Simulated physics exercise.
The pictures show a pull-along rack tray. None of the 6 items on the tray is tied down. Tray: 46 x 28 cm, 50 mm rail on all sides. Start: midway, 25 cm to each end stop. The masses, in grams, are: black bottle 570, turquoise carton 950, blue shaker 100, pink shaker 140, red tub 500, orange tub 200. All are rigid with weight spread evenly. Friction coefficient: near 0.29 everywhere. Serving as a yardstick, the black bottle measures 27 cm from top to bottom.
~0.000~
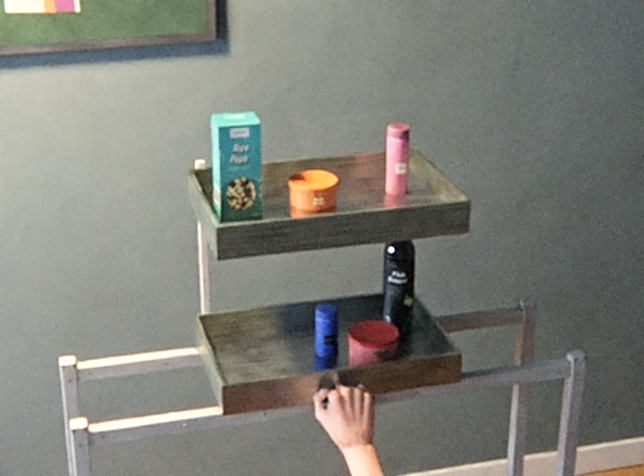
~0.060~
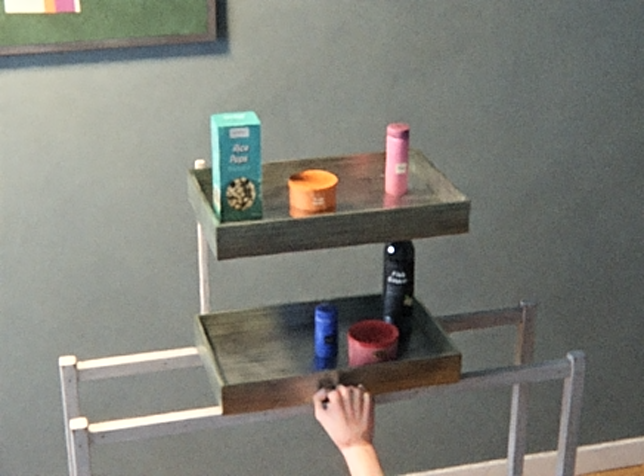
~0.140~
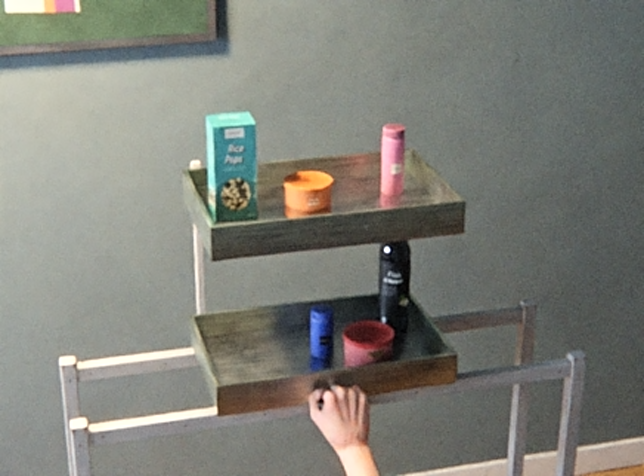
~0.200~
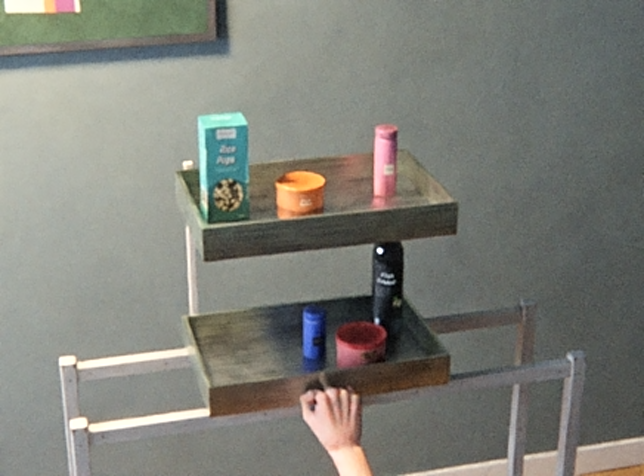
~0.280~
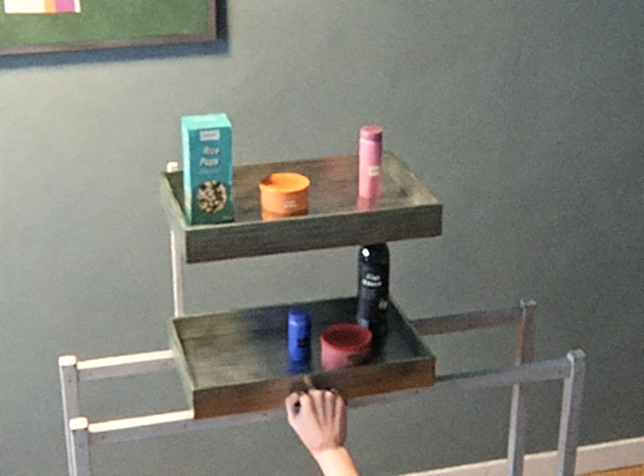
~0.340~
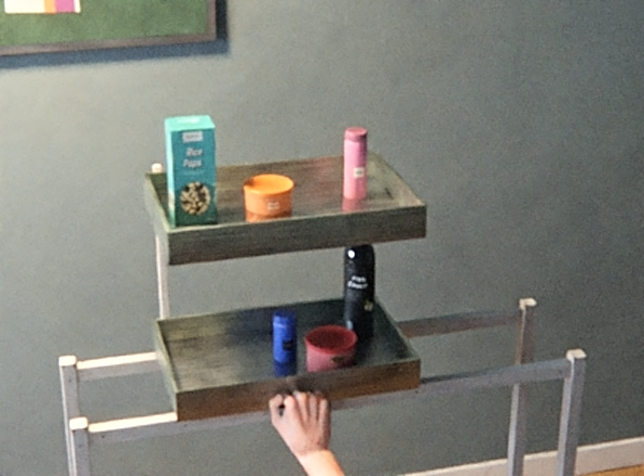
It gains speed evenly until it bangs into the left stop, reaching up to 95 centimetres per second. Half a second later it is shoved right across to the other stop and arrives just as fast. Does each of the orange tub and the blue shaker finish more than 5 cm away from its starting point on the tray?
Verdict: The orange tub yes; the blue shaker no.
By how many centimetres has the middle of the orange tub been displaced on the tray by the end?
Net shift near 8 cm.
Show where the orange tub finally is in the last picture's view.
The resting point is around (479, 181).
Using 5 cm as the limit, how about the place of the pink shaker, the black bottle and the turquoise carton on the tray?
Well, the pink shaker remains where it was; the black bottle winds up somewhere else; and the turquoise carton winds up somewhere else.
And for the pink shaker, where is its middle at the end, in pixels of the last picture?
Rest position, about (516, 148) px.
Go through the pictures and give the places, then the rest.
In the first picture, tray midway; orange tub (313, 197); blue shaker (327, 330).
In the second picture, tray midway; pink shaker (398, 159); red tub (373, 350).
In the third picture, tray 1 cm left; black bottle (394, 268); turquoise carton (232, 167).
In the fourth picture, tray 2 cm left; pink shaker (386, 161); red tub (361, 351).
In the fifth picture, tray 5 cm left; black bottle (373, 271); turquoise carton (208, 169).
In the sixth picture, tray 9 cm left; orange tub (269, 201); blue shaker (285, 336).
Around 0.64 s, tray 25 cm left; blue shaker at 4° to upright near (170, 350); orange tub shifted 7 cm near (144, 214); black bottle shifted 7 cm.
Around 1.64 s, tray 10 cm left; blue shaker shifted 14 cm near (208, 346); orange tub shifted 6 cm near (230, 206); black bottle on its side.
Around 2.24 s, tray 25 cm right; blue shaker shifted 5 cm near (422, 318); orange tub shifted 3 cm near (455, 183); black bottle on its side.
Finally (2.8 s), on their side or leaning hard on the tray, black bottle; not toppled but over 5 cm from the start, turquoise carton and orange tub; the other 3 still in place (within 5 cm). In the last view, orange tub near (479, 181), blue shaker near (445, 315).
